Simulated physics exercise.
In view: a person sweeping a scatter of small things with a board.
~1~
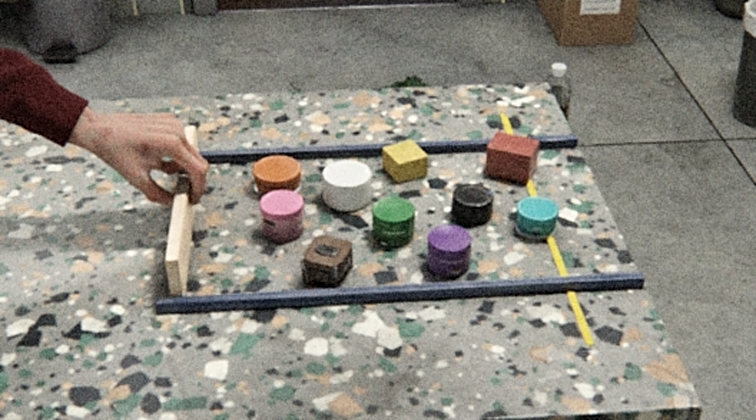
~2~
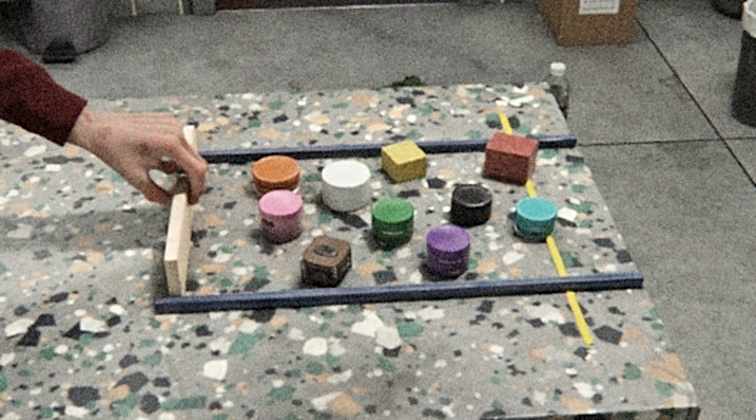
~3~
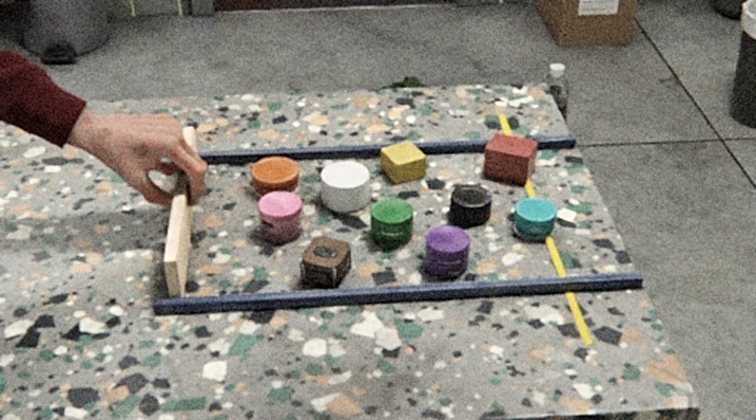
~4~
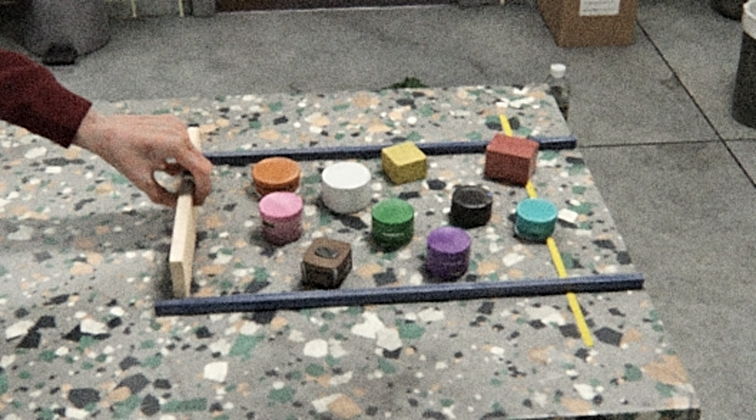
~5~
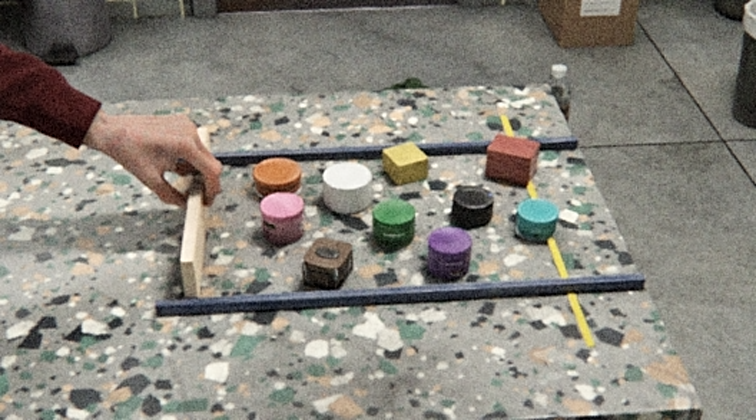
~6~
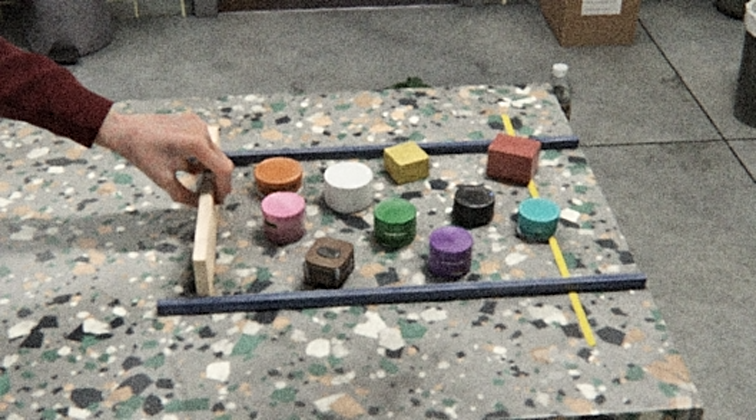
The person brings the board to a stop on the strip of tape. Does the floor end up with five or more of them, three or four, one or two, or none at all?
Well, what drops off the end works out to one or two of them.
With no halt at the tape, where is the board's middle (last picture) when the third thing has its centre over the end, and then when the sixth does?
The first one at (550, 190), the next at (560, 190).
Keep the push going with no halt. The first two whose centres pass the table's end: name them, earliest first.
Order, earliest first: Turquoise pot, red block.
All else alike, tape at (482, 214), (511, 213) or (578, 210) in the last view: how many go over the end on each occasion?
In that order 0, 0 and 6.
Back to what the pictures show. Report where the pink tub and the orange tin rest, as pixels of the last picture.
The one named first is at (567, 209), the next at (549, 163).
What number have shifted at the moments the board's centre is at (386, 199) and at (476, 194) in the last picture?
At the first point the count is 7, at the second it's 10.
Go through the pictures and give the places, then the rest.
The first frame shows turquoise pot (537, 218); red block (512, 158); black lid (472, 204); board (184, 207); tape (540, 211).
The second frame shows red block (511, 157); orange tin (277, 177).
The third frame shows black lid (471, 205); pink tub (281, 217).
The fourth frame shows turquoise pot (536, 220); brown case (327, 264).
The fifth frame shows red block (513, 159); green tub (394, 224).
The sixth frame shows turquoise pot (538, 219); red block (514, 158); black lid (474, 205); board (209, 207); tape (541, 211).
A little later, none off yet; turquoise pot at rest near (538, 219); red block at rest near (514, 158); black lid at rest near (474, 205).
Next, none off yet; turquoise pot shifted a little near (552, 222); red block shifted a little near (533, 161); black lid shifted about its own width near (515, 208).
When it is over, the number that fall off is one or two; down, turquoise pot.
